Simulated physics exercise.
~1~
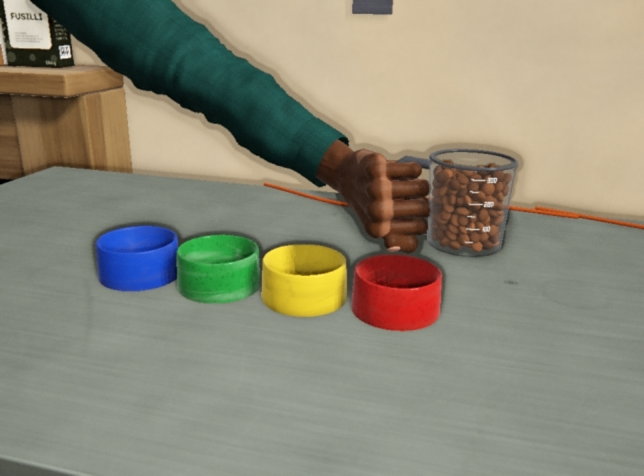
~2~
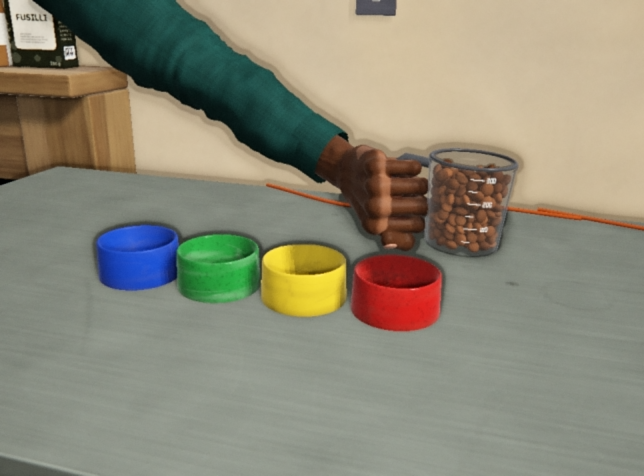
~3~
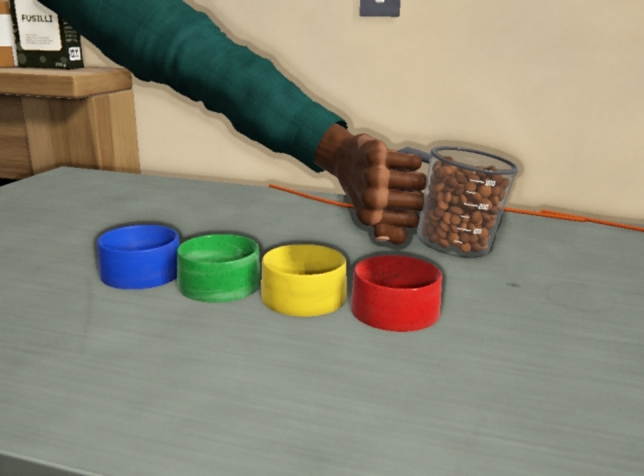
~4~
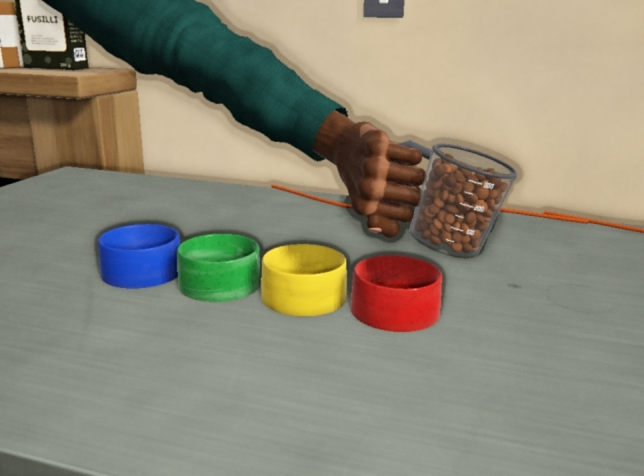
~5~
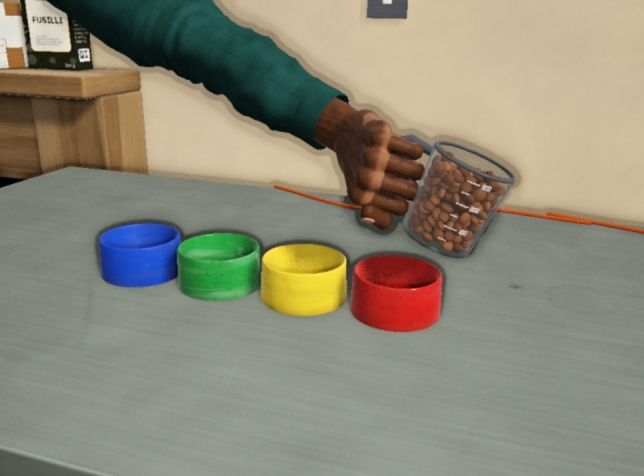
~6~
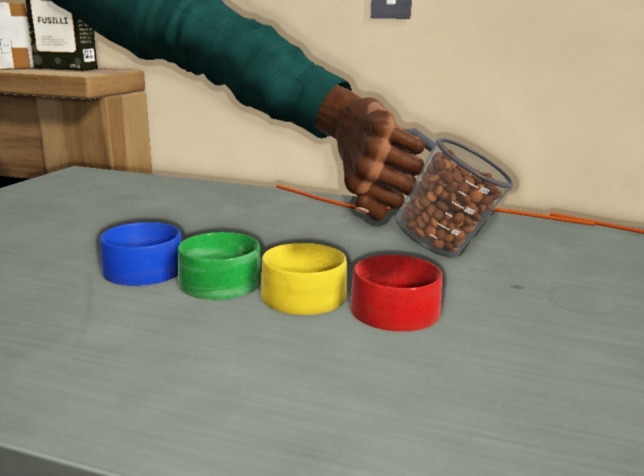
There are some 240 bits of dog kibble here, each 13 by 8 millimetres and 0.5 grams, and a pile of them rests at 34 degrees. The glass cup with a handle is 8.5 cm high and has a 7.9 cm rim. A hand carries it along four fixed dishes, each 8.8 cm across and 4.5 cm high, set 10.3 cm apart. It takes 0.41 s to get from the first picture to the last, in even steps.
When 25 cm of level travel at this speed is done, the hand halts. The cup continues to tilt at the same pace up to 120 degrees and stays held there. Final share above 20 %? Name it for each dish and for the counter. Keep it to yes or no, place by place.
Place by place: Red yes, blue no, green no, yellow no, counter yes.
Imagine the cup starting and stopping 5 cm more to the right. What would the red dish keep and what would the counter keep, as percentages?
In that case the red dish gets 0 and the counter 100.
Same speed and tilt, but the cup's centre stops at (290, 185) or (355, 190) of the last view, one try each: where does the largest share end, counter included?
Top receivers, in order: Red and red.
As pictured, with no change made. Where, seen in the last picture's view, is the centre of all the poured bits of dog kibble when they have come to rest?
Look around (412, 299) in the last picture.
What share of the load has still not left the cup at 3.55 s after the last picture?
Reading: Approx. 0 %.
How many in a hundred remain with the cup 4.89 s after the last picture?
Roughly 0 in a hundred.
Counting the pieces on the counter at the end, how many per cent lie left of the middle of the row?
It's close to 0 in a hundred.
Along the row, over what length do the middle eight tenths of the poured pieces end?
Length: Approx. 12 cm.
Then, 2.13 s after the last picture, tilt 120 degrees; cup holds 0 %, red 70 %.
Then, 3.55 s after the last picture, tilt 120 degrees; cup holds 0 %, red 70 %.
Then, 4.89 s after the last picture, tilt 120 degrees; cup holds 0 %, red 70 %.
In the end, red 70 %, blue 0 %, green 0 %, yellow 0 %, counter 30 %.
